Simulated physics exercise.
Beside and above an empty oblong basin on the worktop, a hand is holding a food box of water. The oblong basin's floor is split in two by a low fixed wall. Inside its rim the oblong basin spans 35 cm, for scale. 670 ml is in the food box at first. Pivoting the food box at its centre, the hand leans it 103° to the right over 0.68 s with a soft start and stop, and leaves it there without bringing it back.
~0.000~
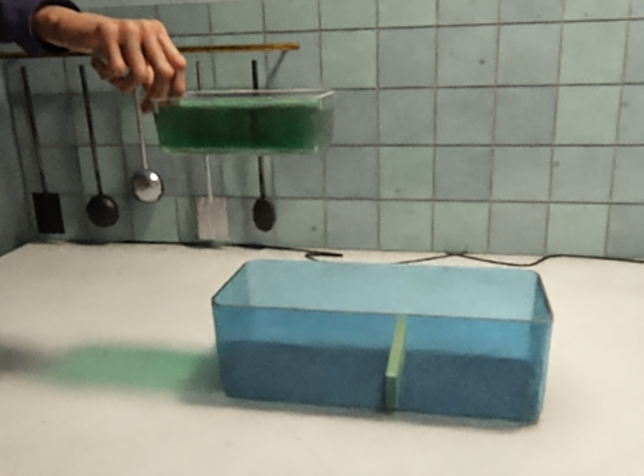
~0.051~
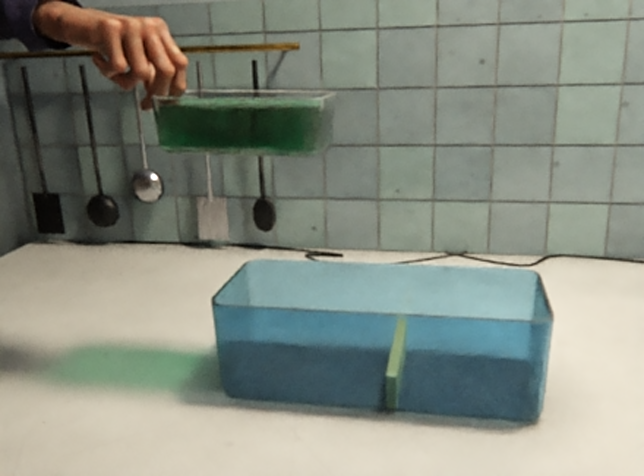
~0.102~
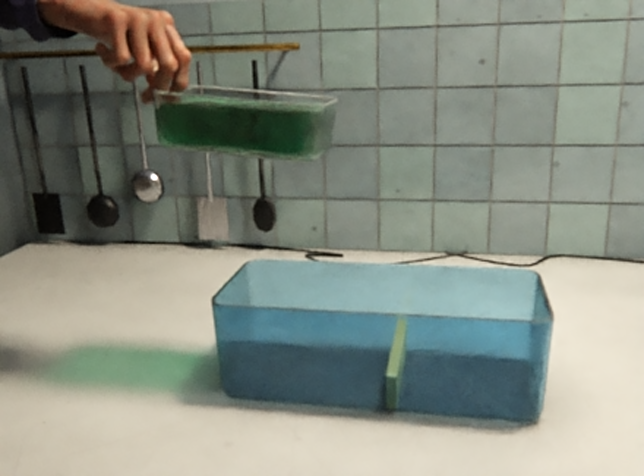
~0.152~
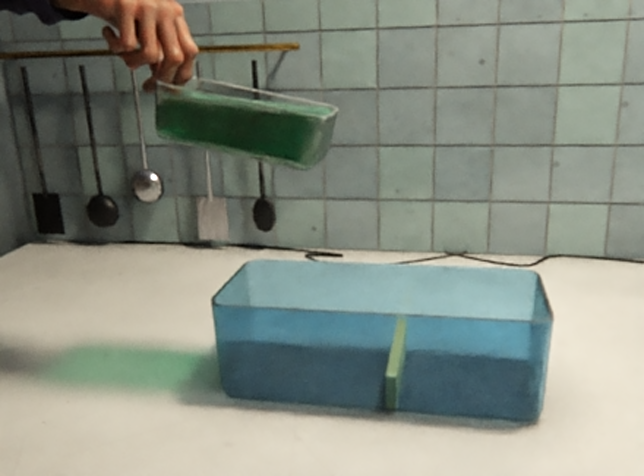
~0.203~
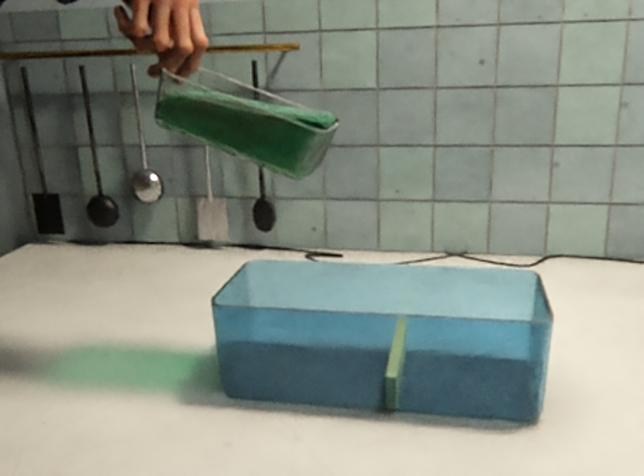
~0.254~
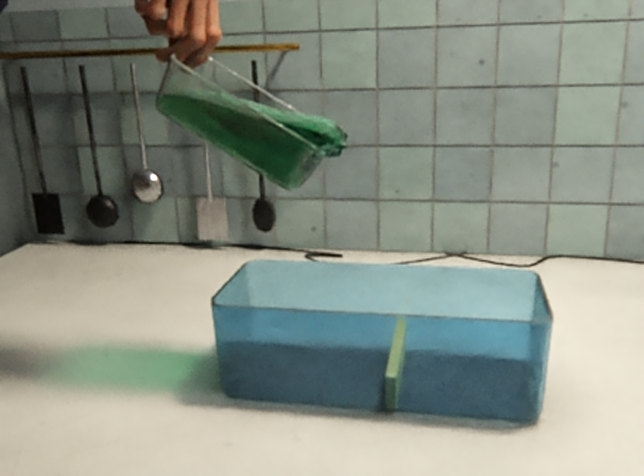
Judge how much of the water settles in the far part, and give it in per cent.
Some 47 per cent settles in the far part.
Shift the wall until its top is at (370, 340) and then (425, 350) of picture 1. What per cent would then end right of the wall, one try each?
Around 70 and 15 percent, in that order.
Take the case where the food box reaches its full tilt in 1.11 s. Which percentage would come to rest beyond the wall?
Then you'd be looking at around 55 in a hundred.
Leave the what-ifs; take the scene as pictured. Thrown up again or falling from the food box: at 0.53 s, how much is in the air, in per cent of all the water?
Close to 52 per cent, I'd say.
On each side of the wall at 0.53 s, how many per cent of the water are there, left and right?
12 per cent left and 30 right, roughly.
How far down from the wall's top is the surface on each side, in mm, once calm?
About 28 mm on the left, about 24 mm on the right.
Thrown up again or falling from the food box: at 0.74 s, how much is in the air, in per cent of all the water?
Something like 8 per cent of the total.
After 0.53 s the tilt is 91° and 6 per cent is still to pour, 11 is left of the wall and 30 right of it.
After 0.74 s the tilt is 103° and 1 per cent is still to pour, 37 is left of the wall and 48 right of it.
After 0.95 s the tilt is 103° and 0 per cent is still to pour, 43 is left of the wall and 47 right of it.
After 1.18 s the tilt is 103° and 0 per cent is still to pour, 43 is left of the wall and 47 right of it.
In the end 43 per cent lies left of the wall, 47 right of it and 9 outside.
